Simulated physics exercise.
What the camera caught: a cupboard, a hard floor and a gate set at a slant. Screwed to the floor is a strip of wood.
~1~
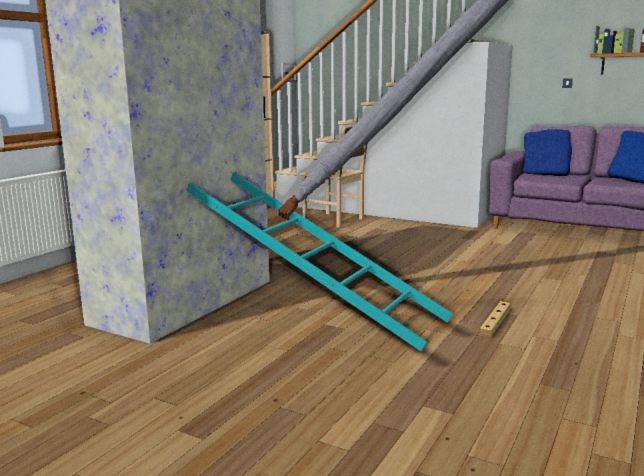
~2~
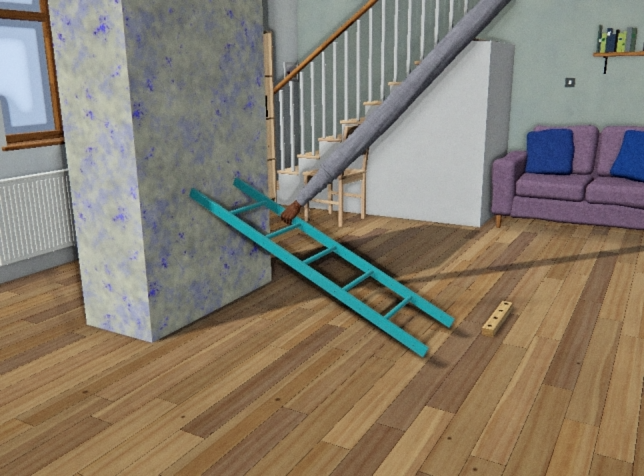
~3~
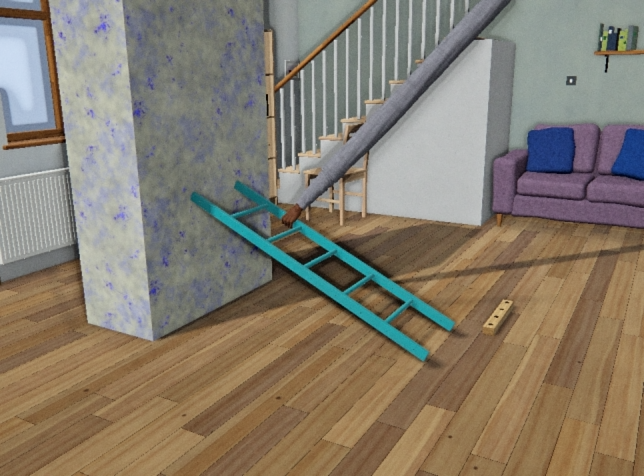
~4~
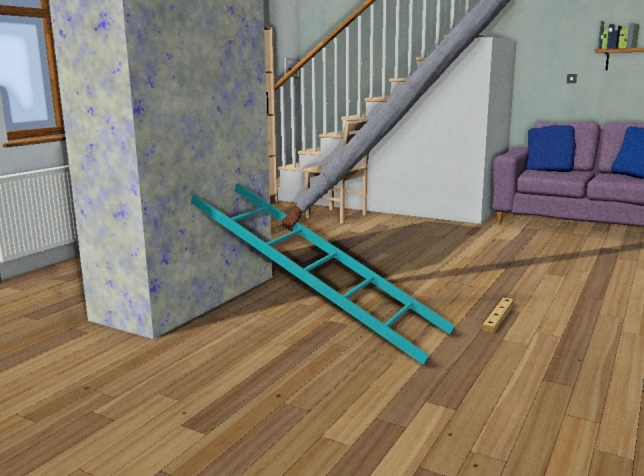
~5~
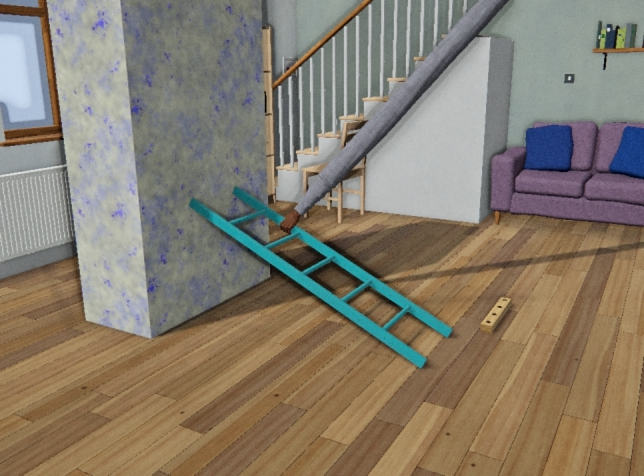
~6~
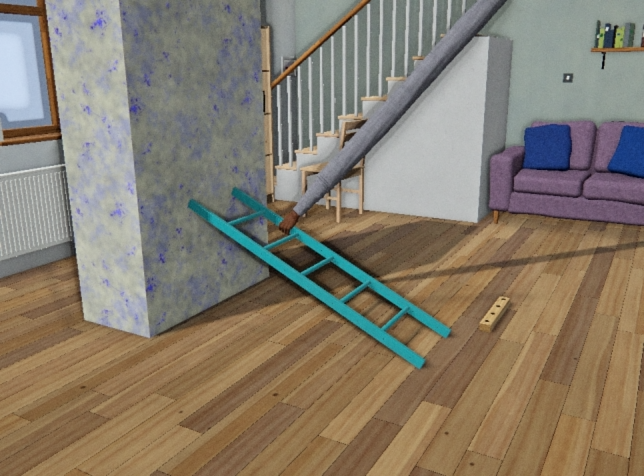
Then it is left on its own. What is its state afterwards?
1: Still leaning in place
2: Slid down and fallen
2.
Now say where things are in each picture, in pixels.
Still on the way; turquoise gate (316, 251); batten (496, 319), in the first picture.
Still on the way; turquoise gate (318, 256); batten (498, 318), in the second picture.
Still on the way; turquoise gate (319, 260); batten (499, 317), in the third picture.
Still on the way; turquoise gate (319, 263); batten (499, 315), in the fourth picture.
Still on the way; turquoise gate (317, 266); batten (497, 314), in the fifth picture.
In place, still held; turquoise gate (316, 267); batten (495, 314), in the sixth picture.
Then, 0.26 s after the last picture, turquoise gate tipped 6° from how it was near (321, 280).
Then, 0.36 s after the last picture, turquoise gate tipped 14° from how it was near (325, 299).
Then, 0.42 s after the last picture, turquoise gate tipped 21° from how it was near (327, 315).
At rest, the turquoise gate slides out and falls, near (328, 324).
